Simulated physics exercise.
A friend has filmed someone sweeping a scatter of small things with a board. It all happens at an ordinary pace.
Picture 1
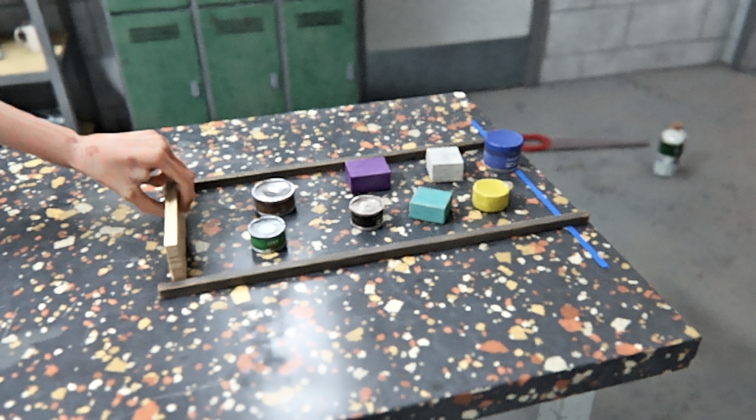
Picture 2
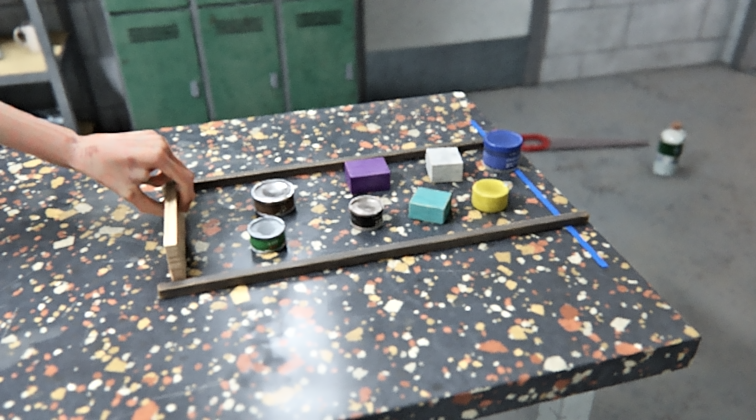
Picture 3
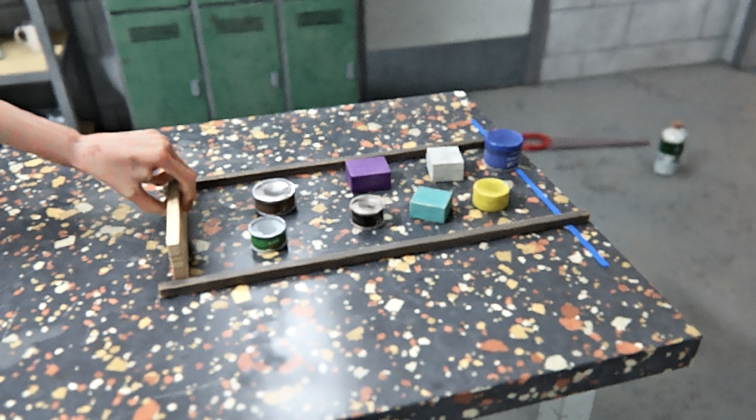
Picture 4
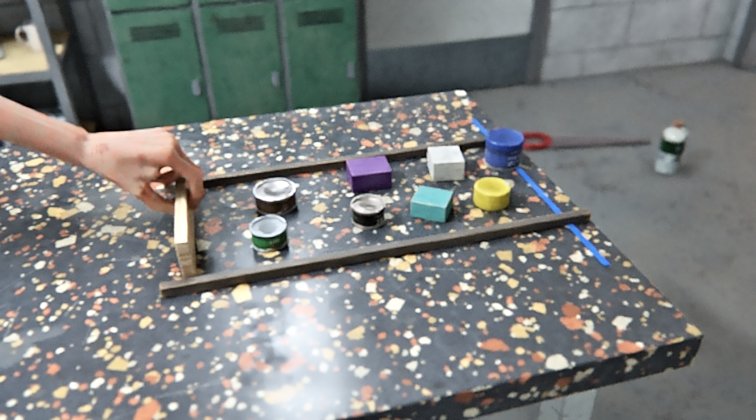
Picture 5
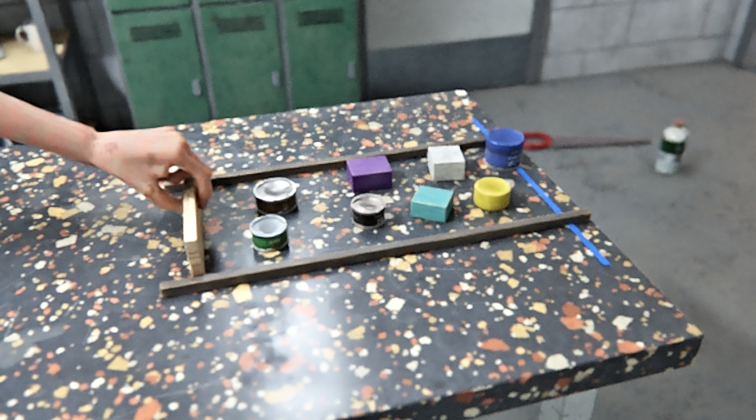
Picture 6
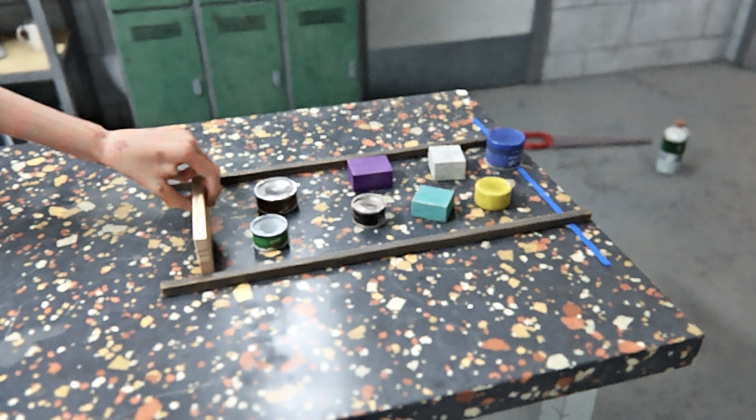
On a speckled tabletop in a room with green lockers, small tins and blocks sit scattered between two dark strips, with blue tape near the right edge. A hand holds an upright wooden board at the left, then slides it slightly rightward toward the objects, which stay essentially still.
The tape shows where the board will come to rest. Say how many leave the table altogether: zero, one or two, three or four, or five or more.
Outcome: The number that fall off is three or four.
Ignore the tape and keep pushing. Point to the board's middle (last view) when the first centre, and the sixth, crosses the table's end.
First at (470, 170), next at (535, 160).
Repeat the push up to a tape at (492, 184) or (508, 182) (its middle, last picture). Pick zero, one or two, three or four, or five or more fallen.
For each place: One or two; three or four.
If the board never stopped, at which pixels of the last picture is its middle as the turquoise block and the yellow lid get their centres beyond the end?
Its middle is around (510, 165) and around (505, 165).
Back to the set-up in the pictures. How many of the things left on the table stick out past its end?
Overhanging: 4.
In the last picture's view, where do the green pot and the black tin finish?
About (574, 200), and the other about (553, 179).
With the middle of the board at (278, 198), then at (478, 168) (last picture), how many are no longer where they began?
The counts are 2 and 8.
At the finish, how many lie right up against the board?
It touches 4.
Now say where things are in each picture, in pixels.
The first frame shows blue tin (502, 151); yellow lid (491, 196); white block (445, 165); board (176, 215); tape (526, 181).
The second frame shows yellow lid (490, 196); turquoise block (431, 205).
The third frame shows white block (445, 164); board (178, 215).
The fourth frame shows blue tin (503, 149); green pot (269, 234).
The fifth frame shows yellow lid (492, 194); black tin (368, 212).
The sixth frame shows blue tin (505, 149); yellow lid (493, 193); white block (447, 163); board (202, 210); tape (529, 178).
A little later, none off yet; blue tin at rest near (505, 149); yellow lid at rest near (493, 193); white block at rest near (447, 163).
Next, none off yet; blue tin at rest near (505, 149); yellow lid shifted about its own width near (512, 187); white block shifted about its own width near (467, 157).
When it is over, the number that fall off is three or four; down, turquoise block, white block, yellow lid and blue tin.
